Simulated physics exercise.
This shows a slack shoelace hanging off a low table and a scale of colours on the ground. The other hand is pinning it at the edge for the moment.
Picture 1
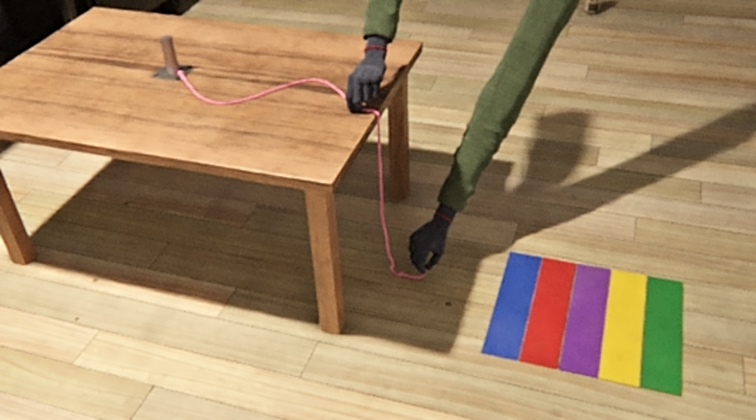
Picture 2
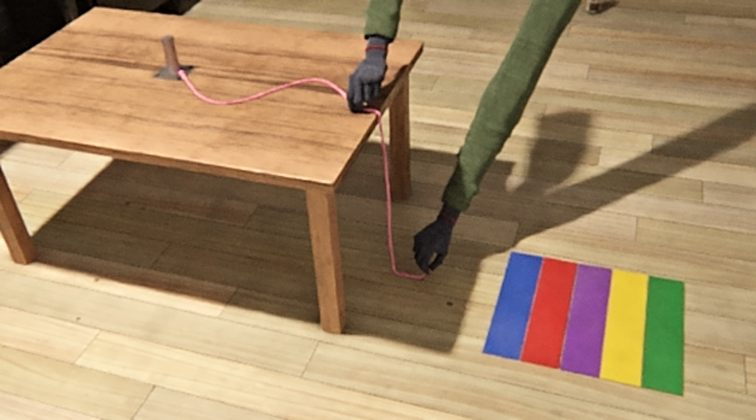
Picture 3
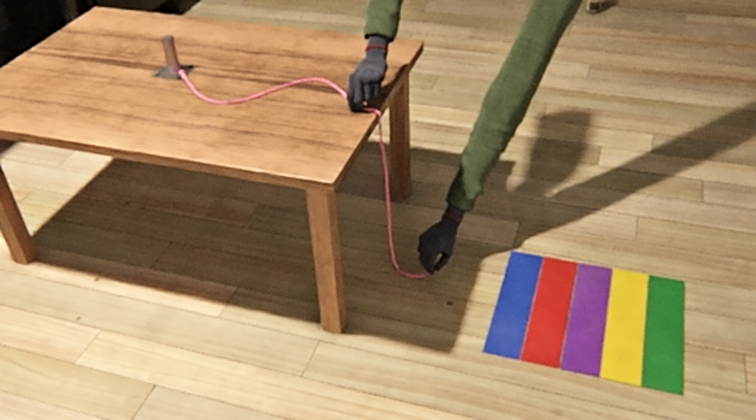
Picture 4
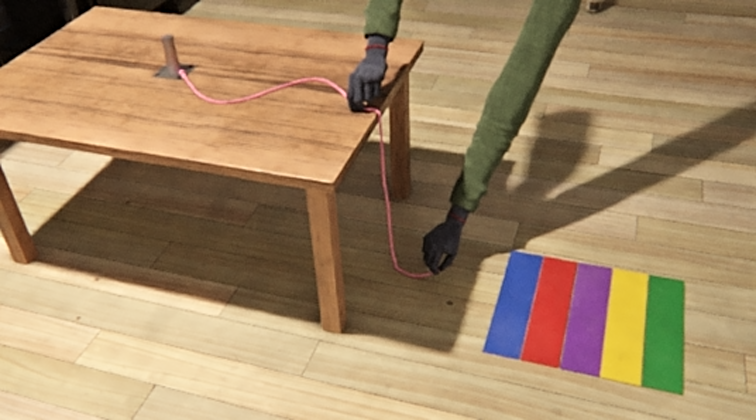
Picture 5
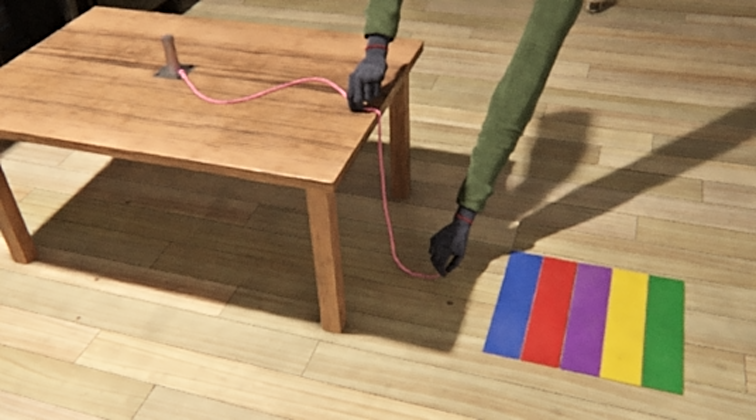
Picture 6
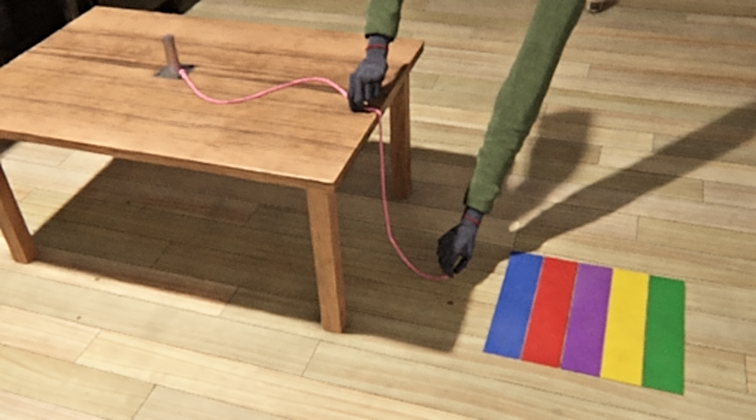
The footage shows a pink cord running across a wooden table and hanging over its edge, where one gloved hand pins it, while another gloved hand moves the lower end slightly rightward near coloured stripes on the floor.
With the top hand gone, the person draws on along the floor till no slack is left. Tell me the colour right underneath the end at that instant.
Right underneath is yellow.
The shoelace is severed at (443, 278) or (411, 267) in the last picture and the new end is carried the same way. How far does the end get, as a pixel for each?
(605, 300) and (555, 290).
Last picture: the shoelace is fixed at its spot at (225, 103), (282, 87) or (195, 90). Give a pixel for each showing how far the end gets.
Result per try (px, approx.): (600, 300); (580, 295); (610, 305).
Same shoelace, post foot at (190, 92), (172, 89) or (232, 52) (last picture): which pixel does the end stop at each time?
Near (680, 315); near (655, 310); near (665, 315).
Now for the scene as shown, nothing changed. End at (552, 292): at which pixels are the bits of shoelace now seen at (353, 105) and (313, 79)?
The first lands at (391, 142), while the second lands at (346, 99).
A little later, end near (552, 292); over red.
Next, end near (600, 301); over purple.
When it is tight, end near (629, 306); over yellow. Over yellow.
